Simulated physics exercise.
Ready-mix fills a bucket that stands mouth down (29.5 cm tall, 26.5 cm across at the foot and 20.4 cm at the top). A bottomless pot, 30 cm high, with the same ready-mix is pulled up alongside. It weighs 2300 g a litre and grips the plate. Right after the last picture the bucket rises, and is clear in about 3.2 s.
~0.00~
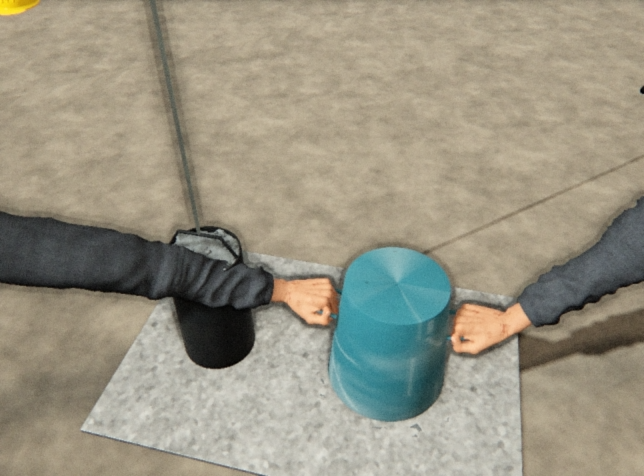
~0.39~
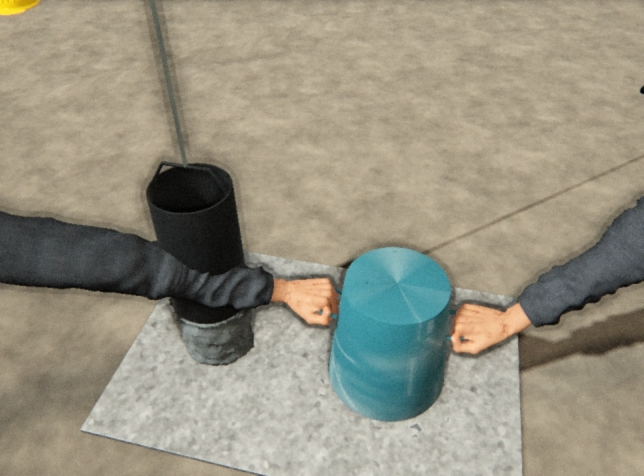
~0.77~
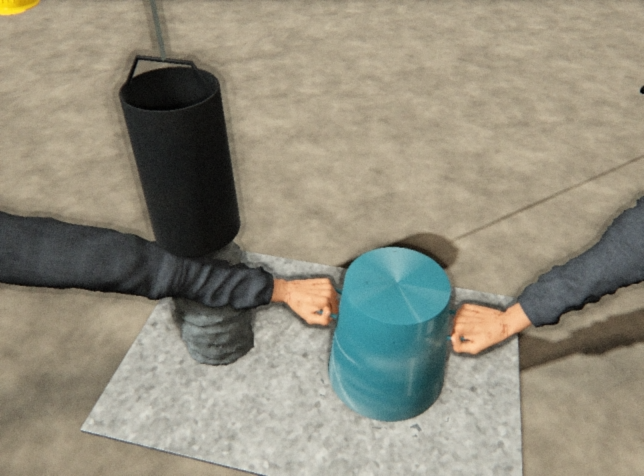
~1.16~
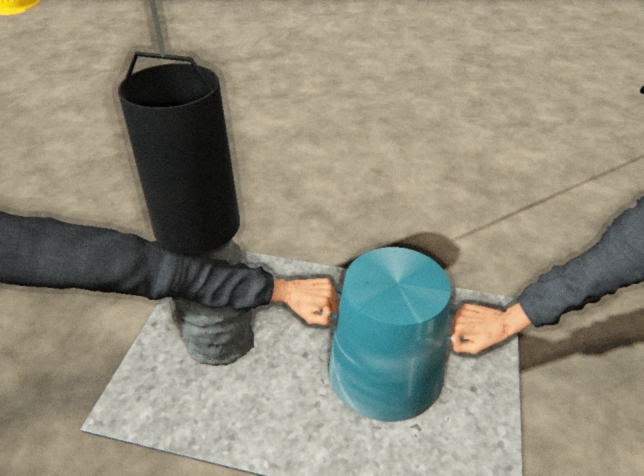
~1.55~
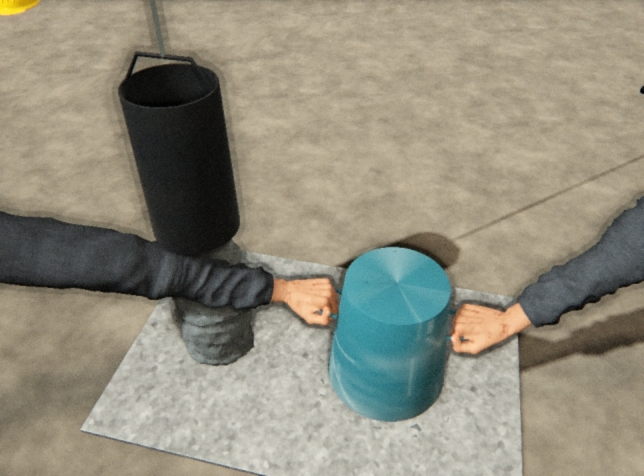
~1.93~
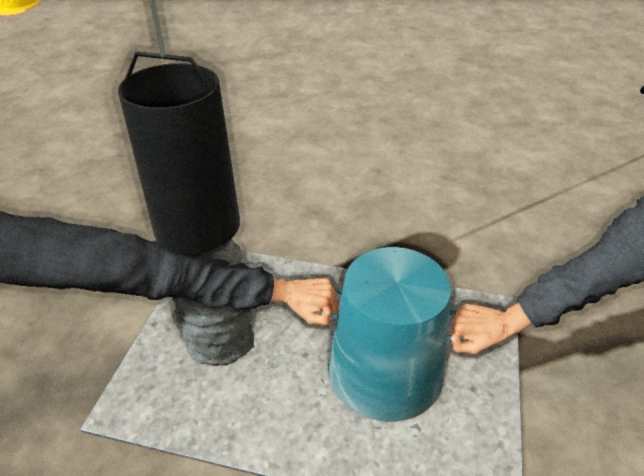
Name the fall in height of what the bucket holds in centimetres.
Expect roughly 0 cm.
After 2.7 s, the bucket is up 6.5 cm; the ready-mix has come down 0.1 cm to 29 cm and is 27 cm wide.
After 3.5 s, the bucket is up 18 cm; the ready-mix has come down 0.1 cm to 29 cm and is 27 cm wide.
After 4.3 s, the bucket is up 30 cm; the ready-mix has come down 0.1 cm to 29 cm and is 27 cm wide.
After 5.3 s, the bucket is clear; the ready-mix has come down 0.1 cm to 29 cm and is 27 cm wide.
After 6.8 s, at rest, the bucket is clear; the ready-mix has come down 0.1 cm to 29 cm and is 27 cm wide.
